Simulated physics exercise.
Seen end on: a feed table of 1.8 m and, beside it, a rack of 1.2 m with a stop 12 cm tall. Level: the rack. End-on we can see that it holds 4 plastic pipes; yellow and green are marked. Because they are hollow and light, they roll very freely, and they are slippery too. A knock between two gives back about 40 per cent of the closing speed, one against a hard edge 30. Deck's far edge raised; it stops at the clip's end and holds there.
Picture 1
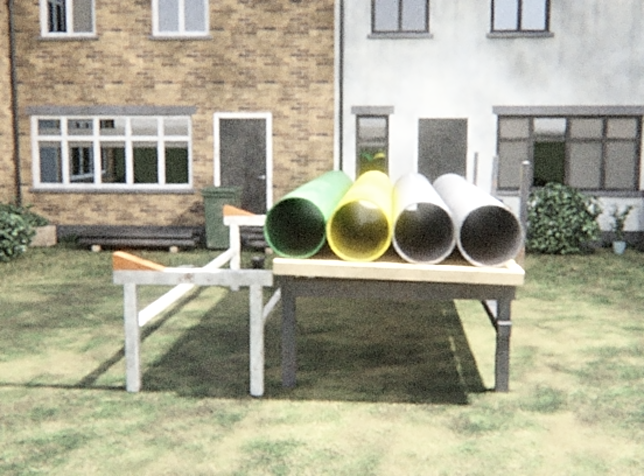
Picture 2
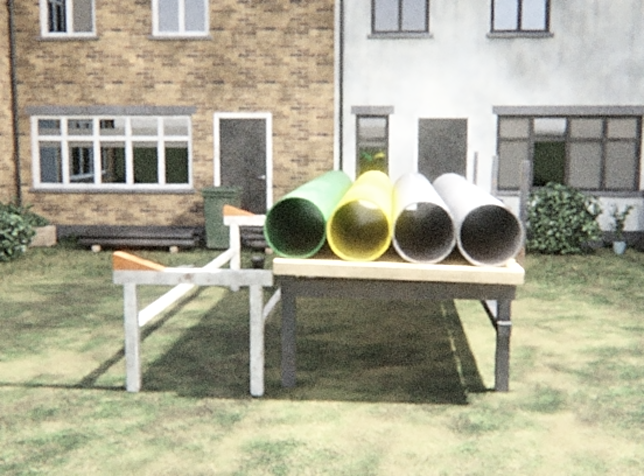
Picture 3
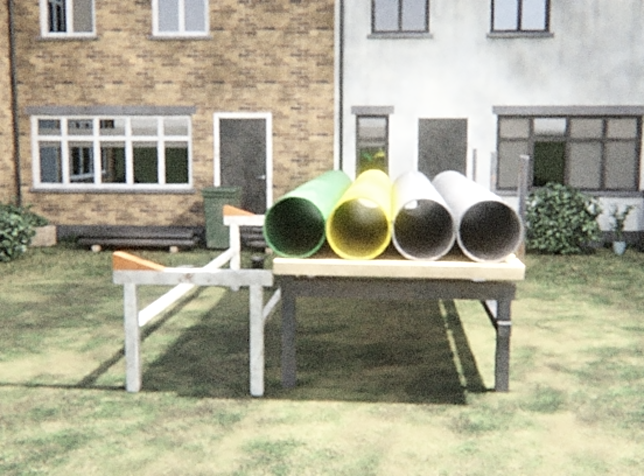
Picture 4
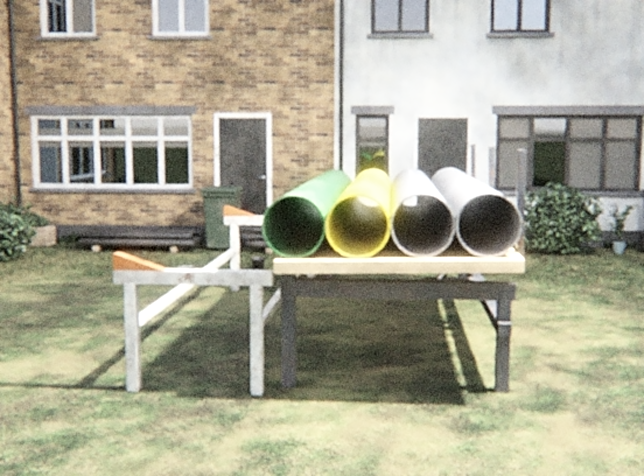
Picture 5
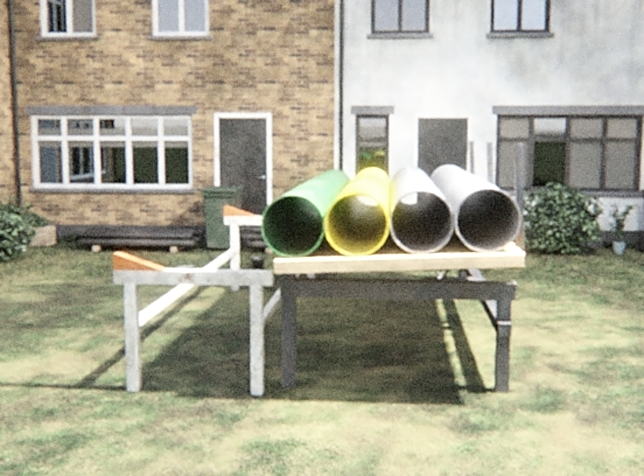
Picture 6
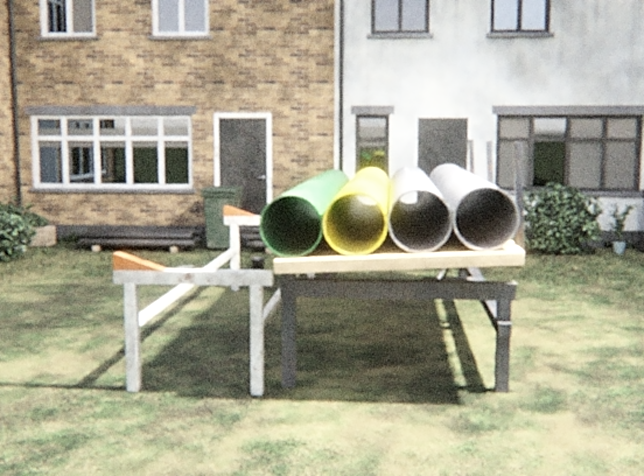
At first, four large pipes, green, yellow and two pale ones, lie side by side on a wooden-topped table beside a lower rack on a lawn before two houses. Then the tabletop gradually tilts, its right side lifting slightly, and the pipes shift a little to the left together.
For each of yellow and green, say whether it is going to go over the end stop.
Yellow - it does not, green - it does not.
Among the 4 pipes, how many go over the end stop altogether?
The answer is 0.
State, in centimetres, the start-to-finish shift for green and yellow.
For green it's around 100, and for yellow around 100.
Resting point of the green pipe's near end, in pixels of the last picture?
(156, 236).
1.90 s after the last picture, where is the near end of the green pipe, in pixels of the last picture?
Roughly at (185, 240).
Then, 0.8 s after the last picture, yellow is on the deck, 45 cm from the hinge, rolling left; green is on the rack, 120 cm from the rack's far end, rolling left; 0 of 4 over the stop.
Then, 1.9 s after the last picture, yellow is on the deck, 10 cm from the hinge, rolling left; green is on the rack, 55 cm from the rack's far end, rolling left; 0 of 4 over the stop.
At rest (3.1 s after the last picture), yellow is on the rack, 80 cm from the rack's far end; green is on the rack, 35 cm from the rack's far end; 0 of 4 over the stop.
